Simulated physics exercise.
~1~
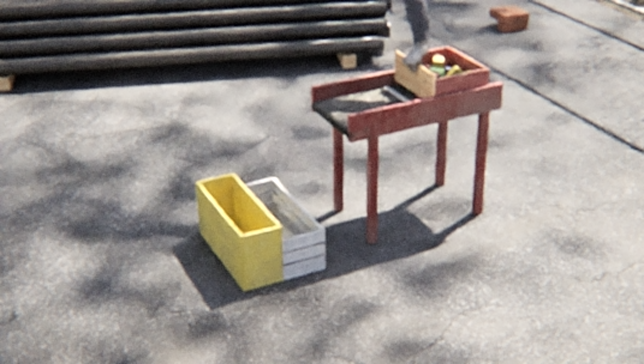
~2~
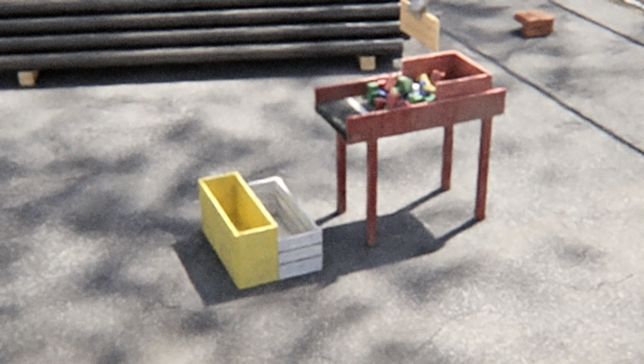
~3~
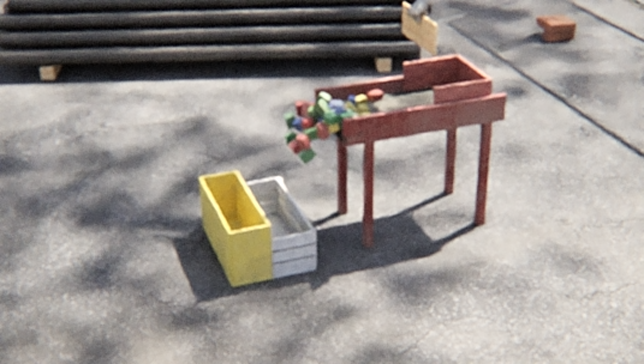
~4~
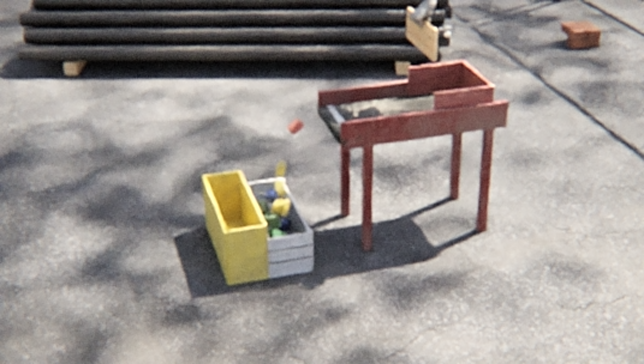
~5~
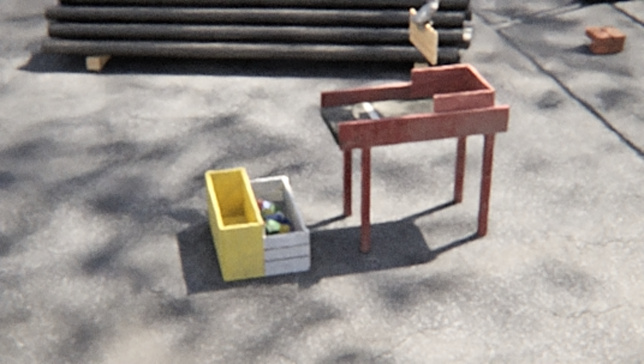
Colourful toy bricks riding a conveyor leftwards from a red pen after a gate lifts, tumbling off and landing in a white tote.
